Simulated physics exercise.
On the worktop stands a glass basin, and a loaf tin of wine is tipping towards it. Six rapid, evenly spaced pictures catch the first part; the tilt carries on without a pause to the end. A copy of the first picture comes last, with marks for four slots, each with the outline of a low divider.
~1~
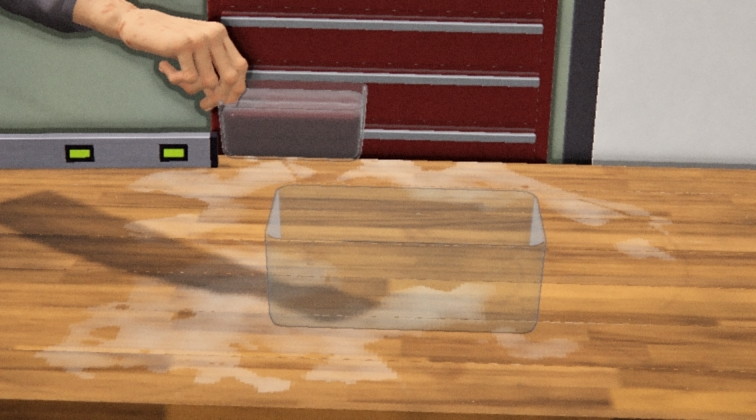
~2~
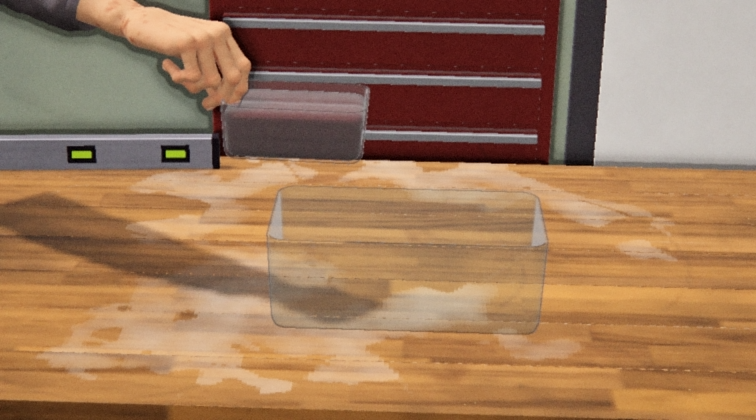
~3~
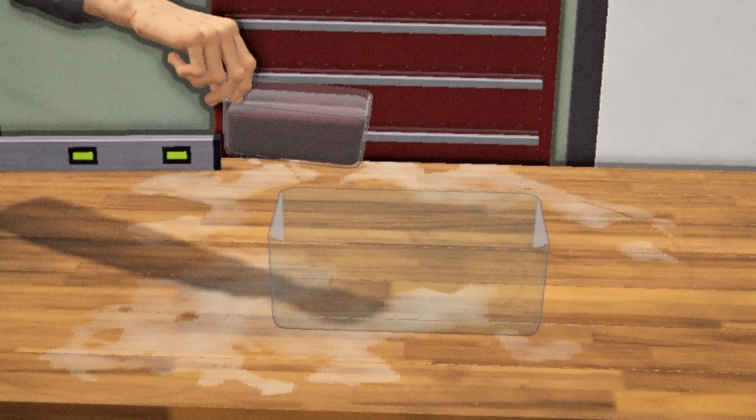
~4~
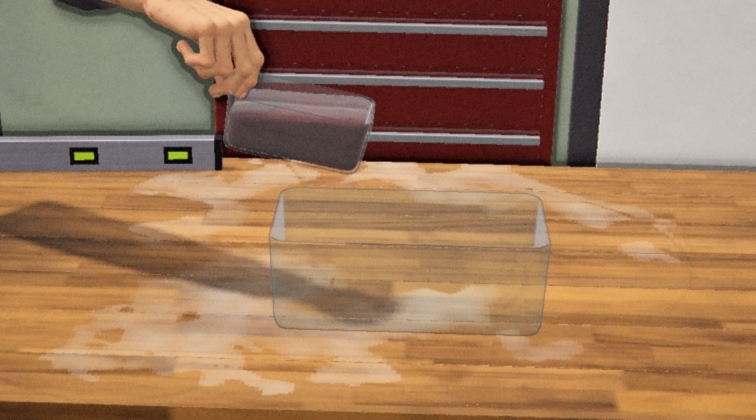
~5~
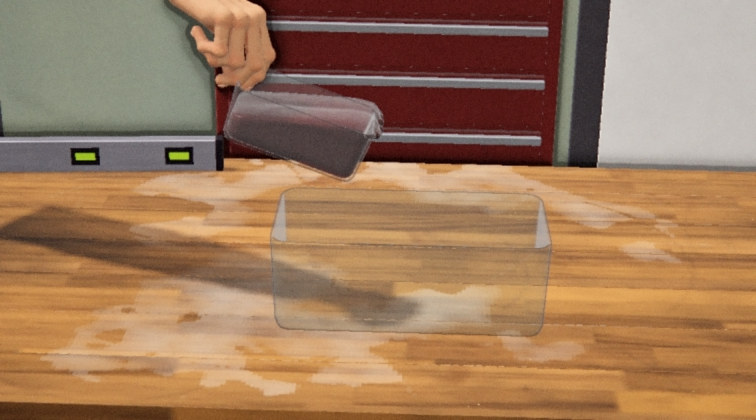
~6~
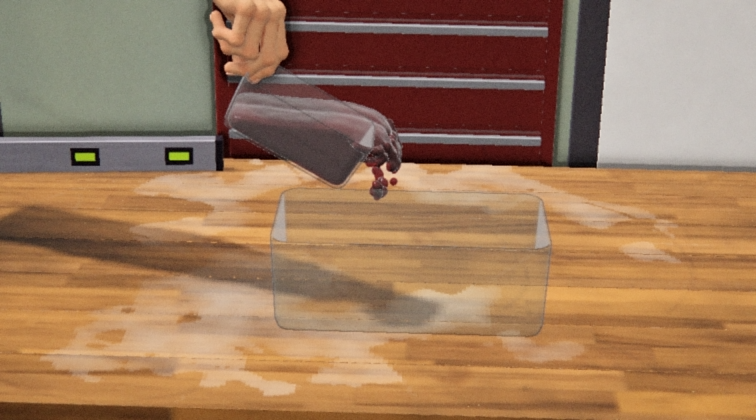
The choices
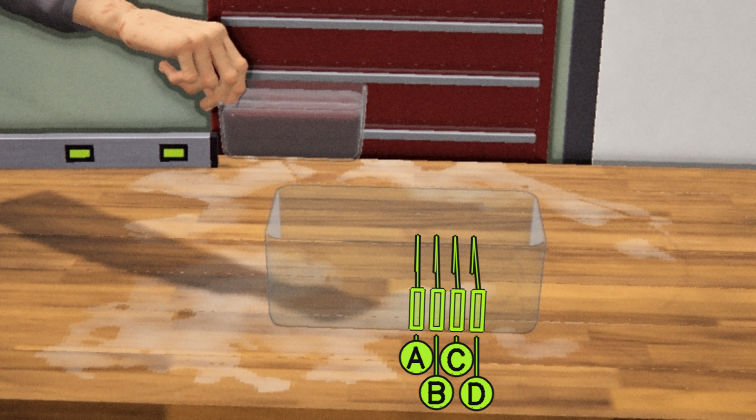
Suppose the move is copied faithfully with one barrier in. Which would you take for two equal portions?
Go for A.
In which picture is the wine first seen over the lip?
Picture 5.
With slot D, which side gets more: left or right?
The left side.
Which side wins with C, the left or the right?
More ends on the left.
On the marked copy, A at (416, 335); B at (436, 336); C at (456, 337); D at (476, 337).
If A is chosen, about 47 % ends left of the wall and 52 % right of it.
If B is chosen, about 83 % ends left of the wall and 15 % right of it.
If C is chosen, about 97 % ends left of the wall and 2 % right of it.
If D is chosen, about 94 % ends left of the wall and 5 % right of it.
